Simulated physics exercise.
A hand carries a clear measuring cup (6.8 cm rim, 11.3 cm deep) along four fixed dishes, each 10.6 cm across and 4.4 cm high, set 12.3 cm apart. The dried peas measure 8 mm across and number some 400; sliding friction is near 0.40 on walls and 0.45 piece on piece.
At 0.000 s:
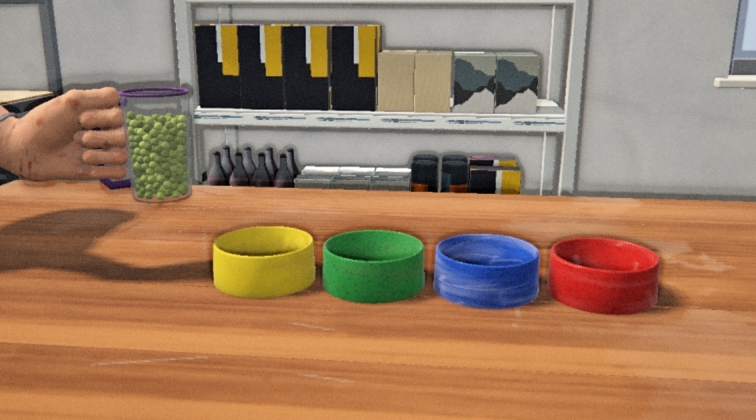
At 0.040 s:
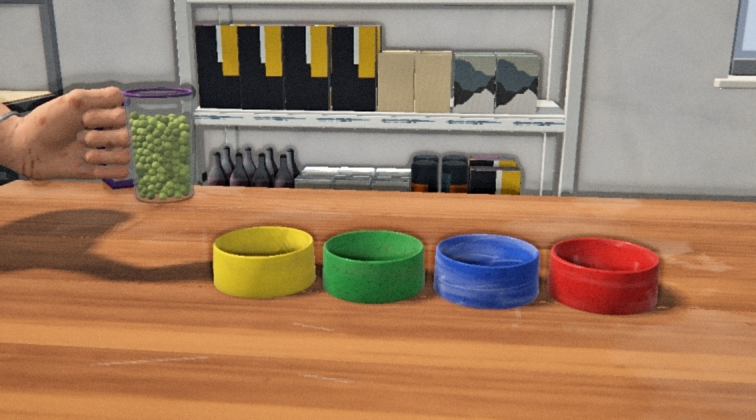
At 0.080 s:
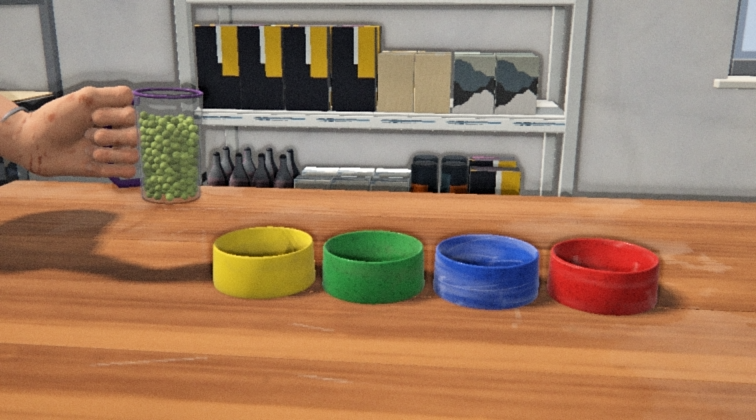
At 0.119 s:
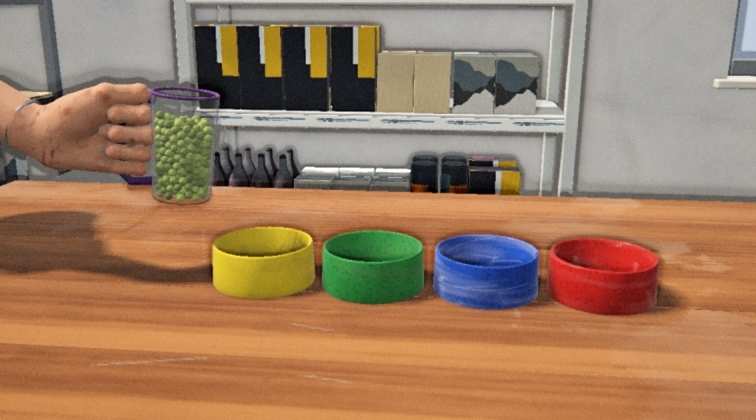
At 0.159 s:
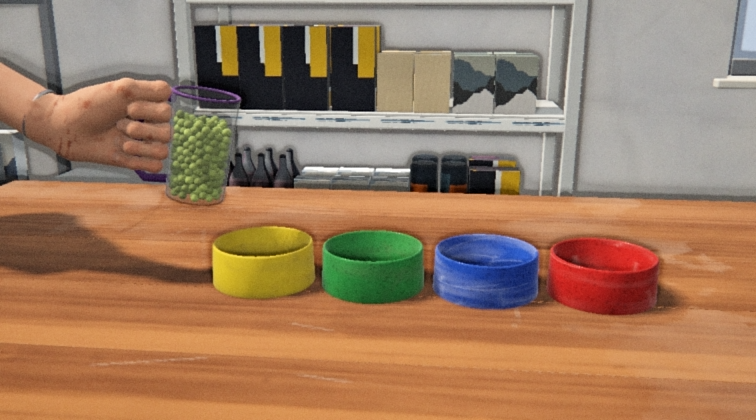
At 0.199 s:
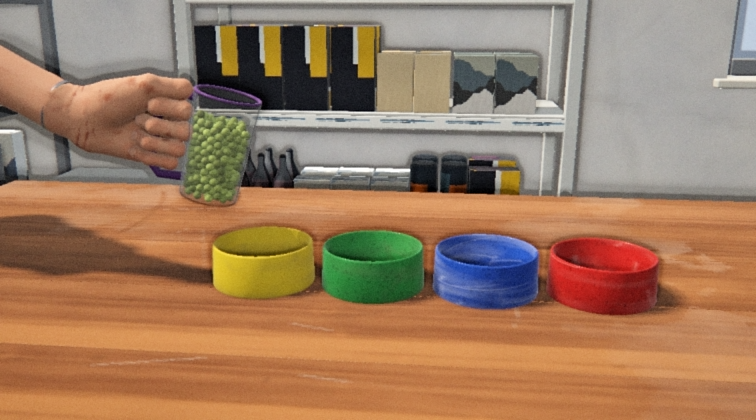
To begin with, a hand at the left holds a clear cup of green peas upright above a wooden table, where yellow, green, blue and red dishes sit in a row. The hand then moves the cup a short way right, gradually leaning it rightward, with the peas still inside.
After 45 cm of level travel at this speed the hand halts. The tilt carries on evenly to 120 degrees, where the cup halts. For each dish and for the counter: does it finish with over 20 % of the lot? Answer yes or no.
Red dish: Yes; blue dish: No; green dish: No; yellow dish: No; on the counter: Yes.
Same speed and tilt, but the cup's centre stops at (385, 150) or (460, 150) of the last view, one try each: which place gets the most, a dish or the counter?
Most goes to: Blue, then blue.
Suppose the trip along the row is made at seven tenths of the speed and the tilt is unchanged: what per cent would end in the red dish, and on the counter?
Red 70; counter 30.
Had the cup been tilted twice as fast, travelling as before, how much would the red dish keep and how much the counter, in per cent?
Red 50; counter 20.
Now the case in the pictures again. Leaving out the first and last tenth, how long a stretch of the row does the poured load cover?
Some 20 cm.
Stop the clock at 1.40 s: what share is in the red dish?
About 45 per cent by then.
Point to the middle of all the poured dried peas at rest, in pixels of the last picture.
At about (639, 288).
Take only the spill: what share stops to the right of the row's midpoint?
About 100 per cent.
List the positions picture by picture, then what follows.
In the first frame, cup at (159, 145), tilt 0 degrees, lip at (186, 93), moved 0.0 cm; middle of the pieces at (158, 152); yellow dish at (264, 241); green dish at (374, 246); blue dish at (487, 250); red dish at (604, 254).
In the second frame, cup at (162, 145), tilt 1 degrees, lip at (189, 94), moved 0.3 cm; middle of the pieces at (161, 152).
In the third frame, cup at (170, 146), tilt 3 degrees, lip at (200, 95), moved 1.3 cm; middle of the pieces at (169, 153).
In the fourth frame, cup at (184, 146), tilt 6 degrees, lip at (217, 98), moved 2.8 cm; middle of the pieces at (182, 153).
In the fifth frame, cup at (201, 146), tilt 11 degrees, lip at (238, 101), moved 4.8 cm; middle of the pieces at (199, 153).
In the sixth frame, cup at (218, 147), tilt 15 degrees, lip at (260, 105), moved 6.7 cm; middle of the pieces at (216, 153); yellow dish at (263, 242); green dish at (373, 246); blue dish at (487, 250); red dish at (604, 255). Its pace works out near 105 degrees a second; the hand travels 48 cm a second.
After 0.67 s, tilt 65 degrees; cup holds 100 %.
Then, at 0.99 s, tilt 99 degrees; cup holds 95 %.
Then, at 1.40 s, tilt 120 degrees; cup holds 10 %, red 45 %.
By 2.3 s all is still; red 50 %, blue 0 %, green 0 %, yellow 0 %, counter 50 %.
